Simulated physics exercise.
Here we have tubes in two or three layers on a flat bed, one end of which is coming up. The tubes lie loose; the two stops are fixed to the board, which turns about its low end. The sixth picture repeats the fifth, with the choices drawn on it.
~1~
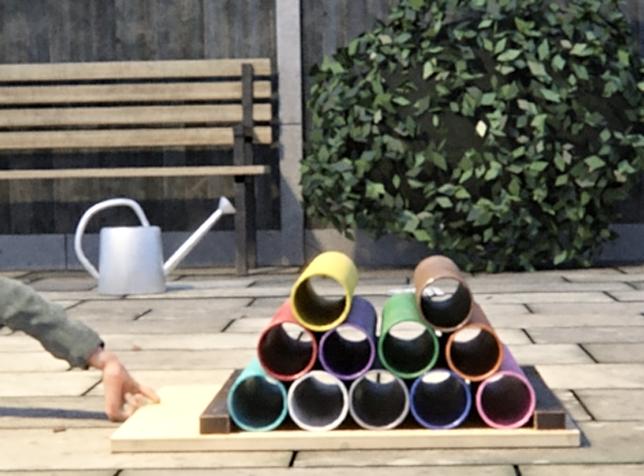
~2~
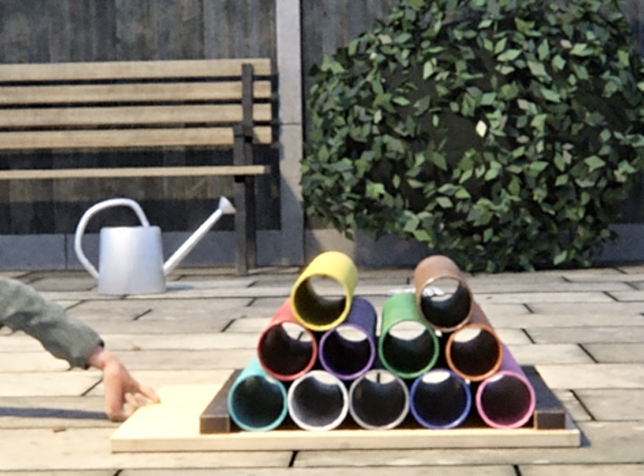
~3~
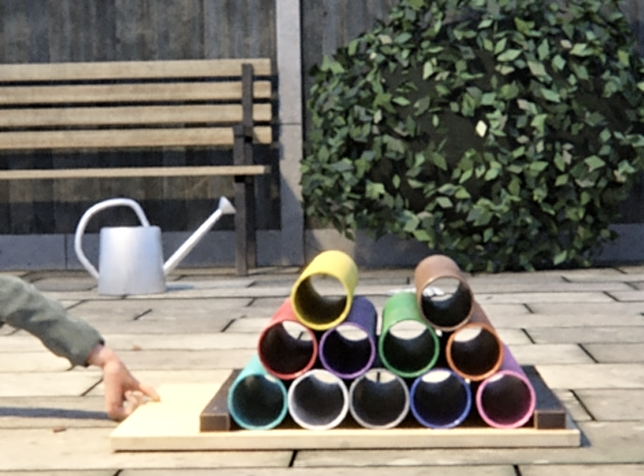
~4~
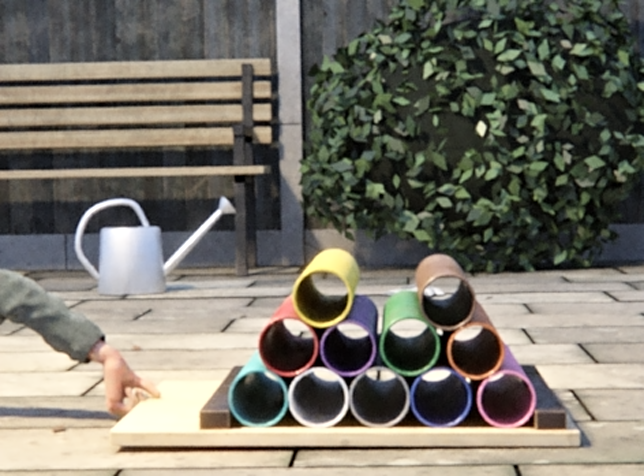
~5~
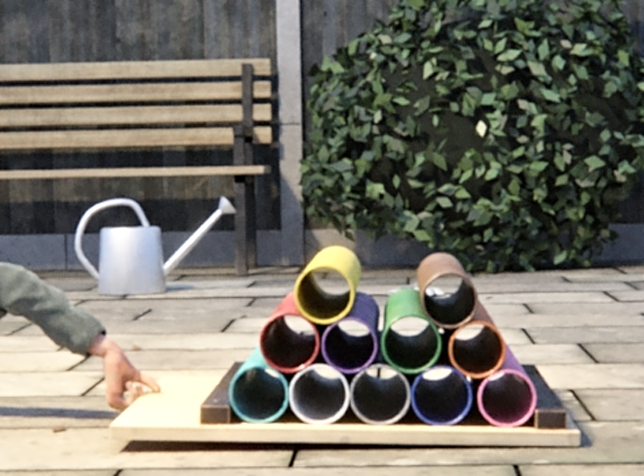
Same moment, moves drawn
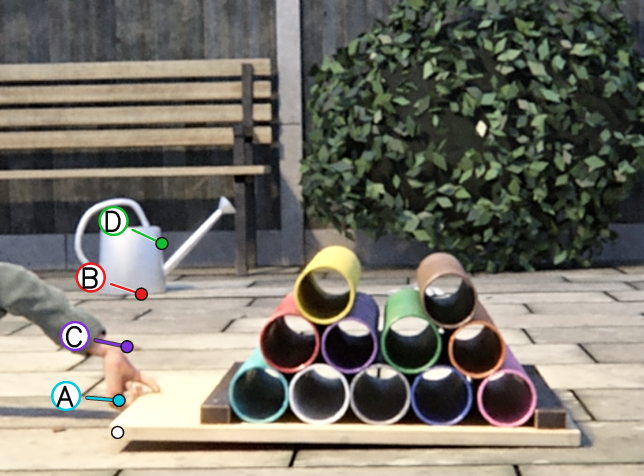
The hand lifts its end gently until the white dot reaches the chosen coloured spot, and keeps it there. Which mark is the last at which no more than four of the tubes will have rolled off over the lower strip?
It can be raised to D.
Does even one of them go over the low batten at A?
At A: No.
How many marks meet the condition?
Four of the four.
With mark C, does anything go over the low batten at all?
No.
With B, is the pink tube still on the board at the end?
The pink tube: Yes.
On the copy, A at (119, 401); B at (142, 294); C at (127, 347); D at (162, 244); the white dot at (118, 433).
On D. First, board at 18°.
Then, board at 26°.
Finally, board at 26°, three over the low batten (orange, yellow, brown).
By contrast, A none over the low batten; B none over the low batten; C none over the low batten.
